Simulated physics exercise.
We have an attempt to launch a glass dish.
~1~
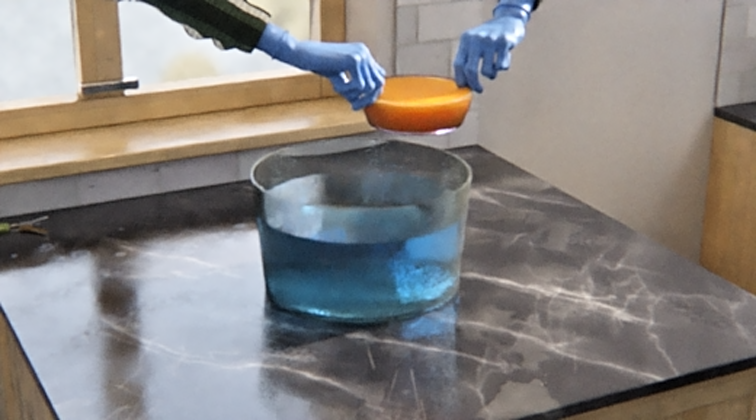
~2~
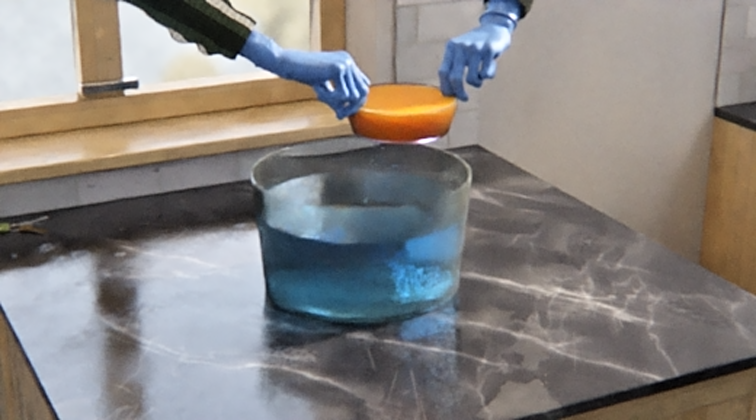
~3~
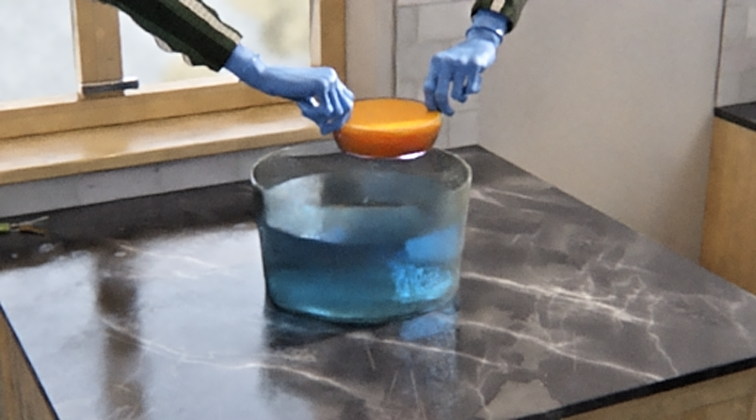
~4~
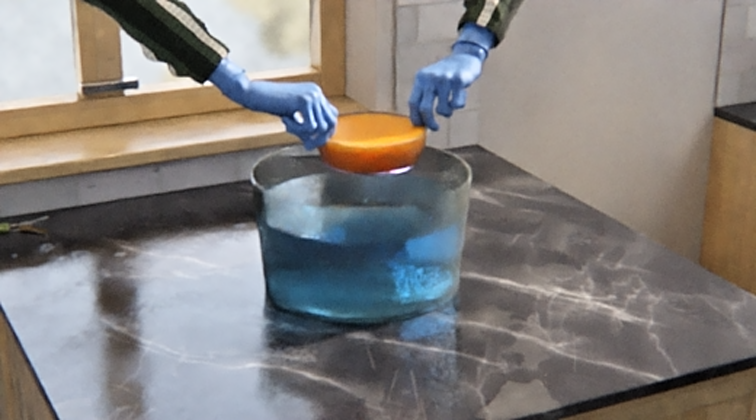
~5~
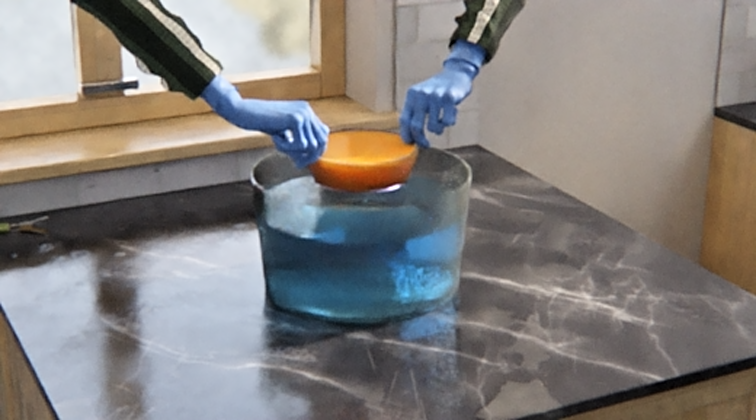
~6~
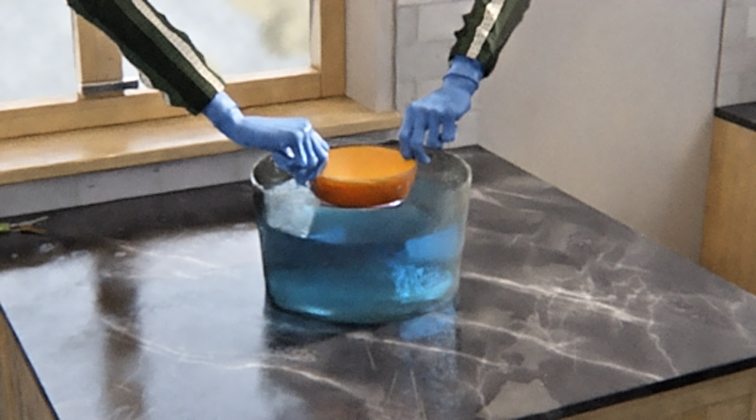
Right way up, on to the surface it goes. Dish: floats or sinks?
Sunk.
A moment on, the dish dips into the water.
Further on, water pours in over its rim.
When it is over, the dish lies on the bottom.
